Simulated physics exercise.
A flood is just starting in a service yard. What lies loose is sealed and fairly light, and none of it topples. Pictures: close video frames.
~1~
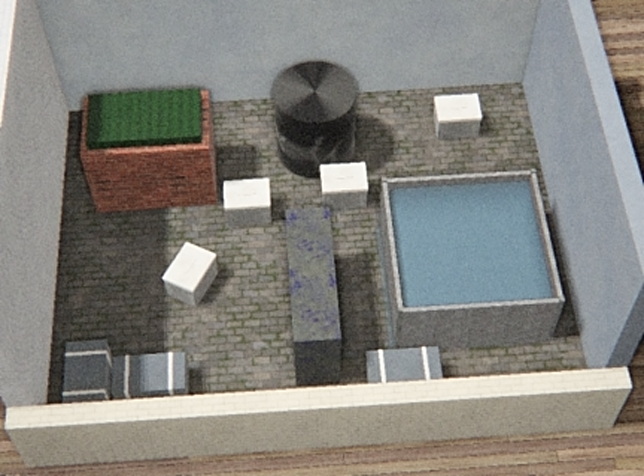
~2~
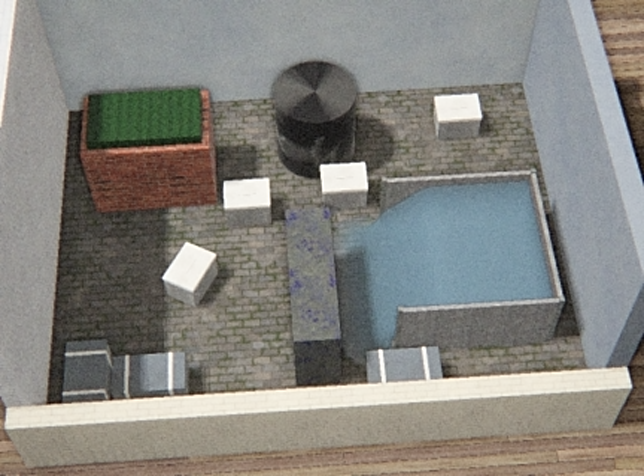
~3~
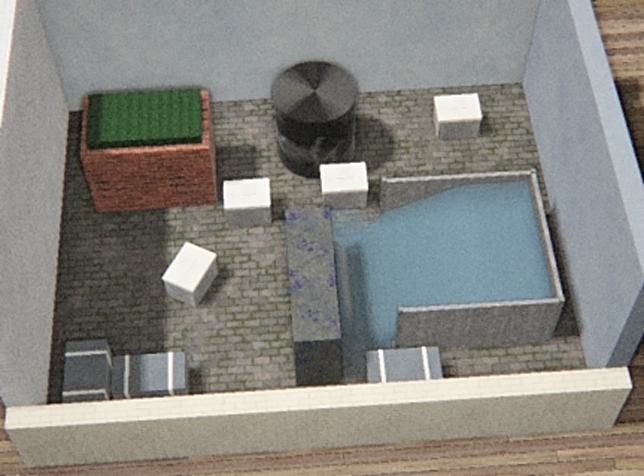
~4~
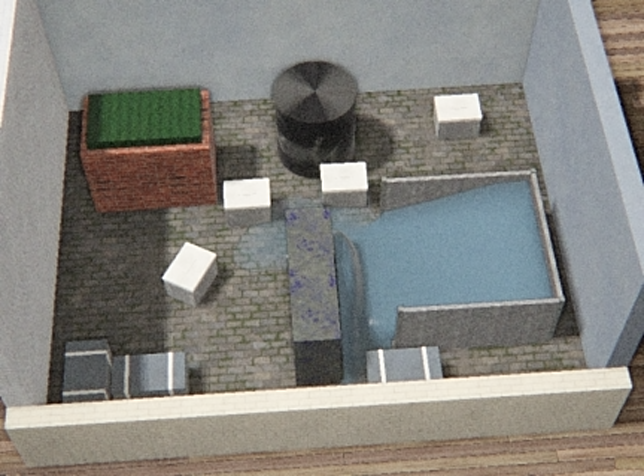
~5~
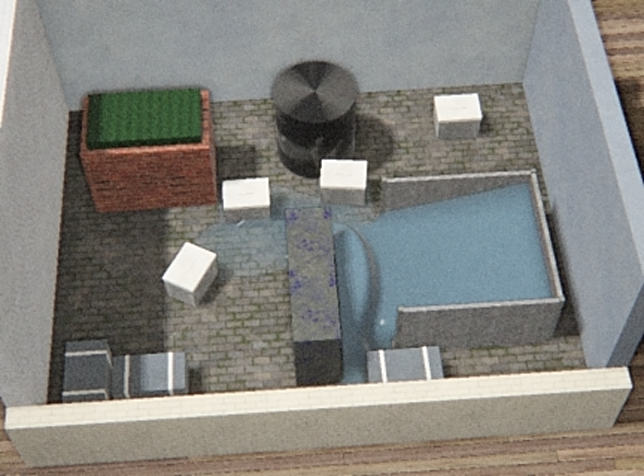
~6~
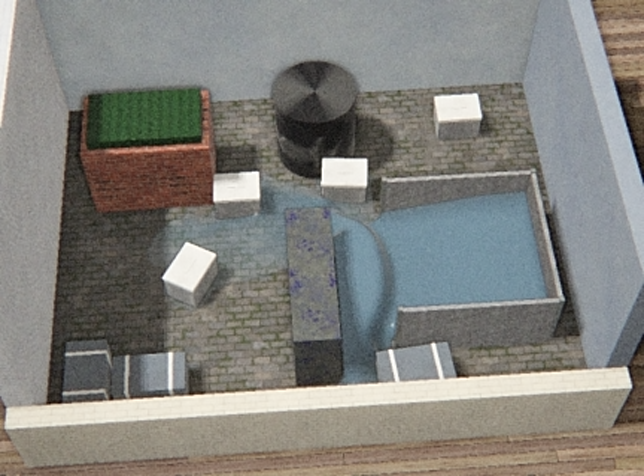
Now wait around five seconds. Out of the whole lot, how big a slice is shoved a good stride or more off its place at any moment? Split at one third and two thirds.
A slice of two thirds or more.
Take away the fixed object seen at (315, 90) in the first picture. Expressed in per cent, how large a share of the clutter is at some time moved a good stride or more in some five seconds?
I'd put it near 90 per cent of the things.
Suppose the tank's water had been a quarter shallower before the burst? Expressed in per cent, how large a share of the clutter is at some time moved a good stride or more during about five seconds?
I'd put it near 90 percent.
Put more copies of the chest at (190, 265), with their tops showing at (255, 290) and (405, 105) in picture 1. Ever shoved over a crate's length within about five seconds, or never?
Going one by one, I'd say not displaced that far for the first and gets shoved clear for the second.
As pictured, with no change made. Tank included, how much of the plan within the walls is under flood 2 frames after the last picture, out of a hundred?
Estimate: About 35 %.
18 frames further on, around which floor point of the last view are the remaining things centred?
Roughly at (303, 270).
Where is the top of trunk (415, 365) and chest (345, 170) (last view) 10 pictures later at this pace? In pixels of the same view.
They end up at about pixels (558, 347) and (453, 129).
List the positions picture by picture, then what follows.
A chest at (247, 193) rests on the ground; a trunk at (405, 367) rests on the ground; 0 of 7 have shifted, in the first frame.
A chest at (247, 193) rests on the ground; a trunk at (405, 367) rests on the ground; 0 of 7 have shifted, in the second frame.
A chest at (247, 193) rests on the ground; a trunk at (405, 367), on the bottom; 0 of 7 have shifted, in the third frame.
A chest at (247, 193) rests on the ground; a trunk at (405, 367), on the bottom; 0 of 7 have shifted, in the fourth frame.
A chest at (246, 193) rests on the ground; a trunk at (406, 367), on the bottom; 1 of 7 have shifted, in the fifth frame.
A chest at (236, 186), on the bottom, close to its start; a trunk at (416, 365), on the bottom, close to its start; 3 of 7 have shifted, in the sixth frame.
A moment on, 1 of 7 are well off their spots; 1 afloat.
Next, 2 of 7 are well off their spots; 2 afloat.
Later, 6 of 7 are well off their spots; 6 afloat.
In the end, 5 of 7 are well off their spots, and 6 have been at some point; 7 afloat.
